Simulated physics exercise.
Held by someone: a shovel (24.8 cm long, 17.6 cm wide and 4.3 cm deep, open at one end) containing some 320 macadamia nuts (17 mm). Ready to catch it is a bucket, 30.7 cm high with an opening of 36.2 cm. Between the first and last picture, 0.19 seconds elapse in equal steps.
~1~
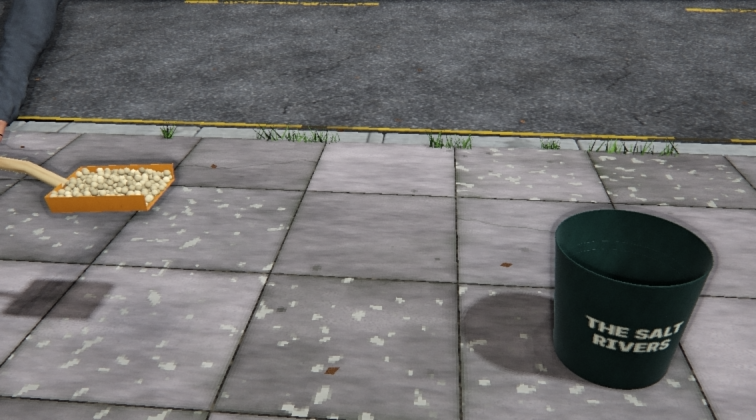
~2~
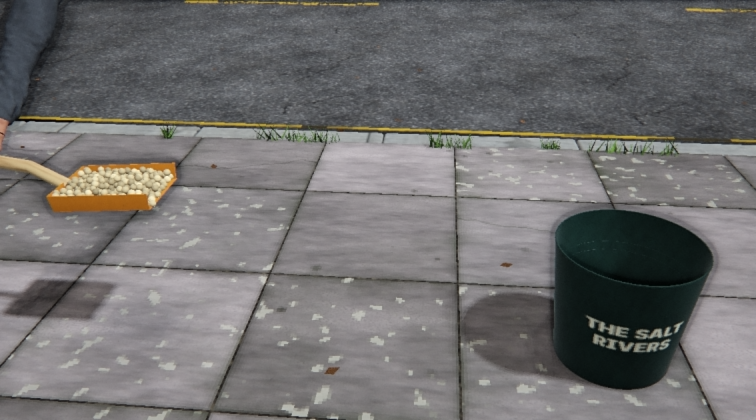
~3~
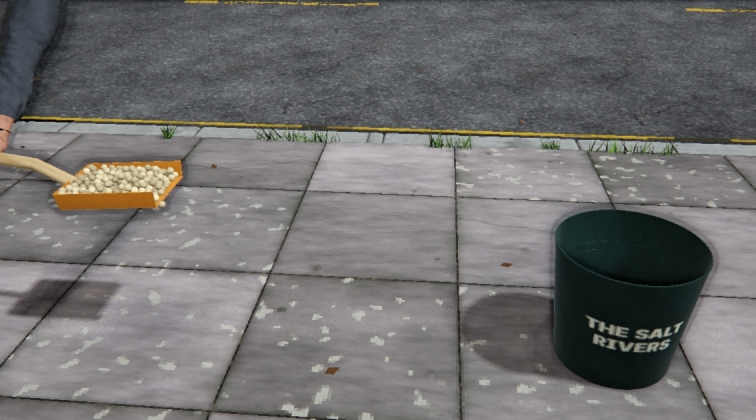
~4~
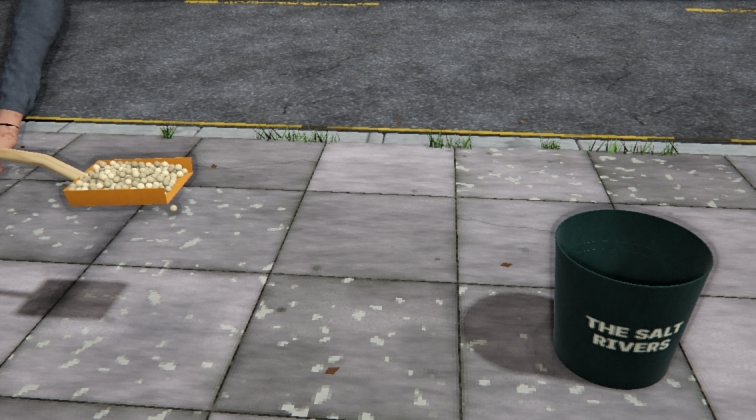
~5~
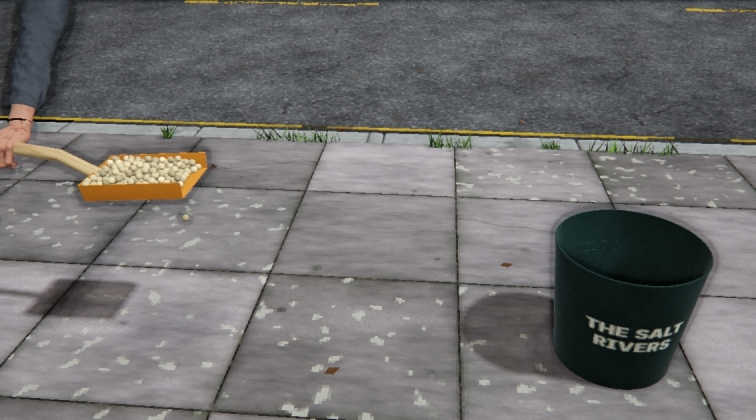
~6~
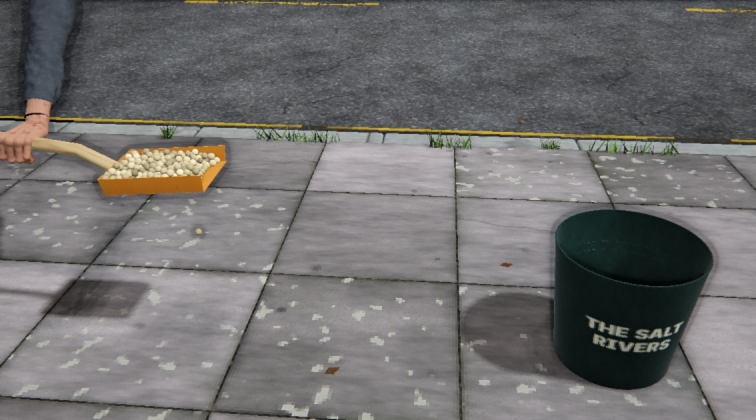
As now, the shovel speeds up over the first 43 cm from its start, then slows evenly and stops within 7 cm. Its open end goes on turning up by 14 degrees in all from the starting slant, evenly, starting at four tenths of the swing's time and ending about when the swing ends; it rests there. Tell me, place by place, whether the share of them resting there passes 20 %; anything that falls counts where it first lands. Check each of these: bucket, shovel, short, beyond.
Bucket - passes, shovel - does not pass, on the ground short of the target's middle - passes, ground beyond - does not pass.
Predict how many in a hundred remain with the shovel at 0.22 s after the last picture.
Roughly 40 per cent.
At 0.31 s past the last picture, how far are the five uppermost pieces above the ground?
65 cm, give or take.
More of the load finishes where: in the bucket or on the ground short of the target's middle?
If you compare the two, more of the load comes to rest in the bucket.
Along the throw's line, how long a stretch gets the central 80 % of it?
About 35 cm.
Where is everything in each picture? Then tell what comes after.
The first picture shows shovel at (94, 198); tilt 4 degrees; moved 0.0 cm; low side left; open edge at (163, 194); middle of the load at (110, 183); bucket at (632, 244).
The second picture shows shovel at (97, 197); tilt 4 degrees; moved 0.6 cm; low side left; open edge at (165, 193); middle of the load at (111, 182).
The third picture shows shovel at (103, 195); tilt 4 degrees; moved 2.5 cm; low side left; open edge at (171, 191); middle of the load at (115, 180).
The fourth picture shows shovel at (114, 191); tilt 4 degrees; moved 5.7 cm; low side left; open edge at (182, 187); middle of the load at (122, 175).
The fifth picture shows shovel at (129, 186); tilt 4 degrees; moved 10.1 cm; low side left; open edge at (197, 182); middle of the load at (140, 165).
The sixth picture shows shovel at (149, 179); tilt 5 degrees; moved 15.8 cm; low side left; open edge at (217, 176); middle of the load at (157, 158); bucket at (632, 244).
Then, 0.12 s after the last picture, tilt 12 degrees; shovel 100 %; middle of all pieces near (251, 145).
Then, 0.22 s after the last picture, tilt 17 degrees; shovel 40 %, in the air 55 %; middle of all pieces near (347, 125).
Then, 0.31 s after the last picture, tilt 18 degrees; in the air 100 %; middle of all pieces near (424, 126).
Then, 0.40 s after the last picture, tilt 18 degrees; in the air 100 %; middle of all pieces near (498, 158).
In the end, bucket 65 %, shovel 0 %, short 35 %, beyond 0 %.
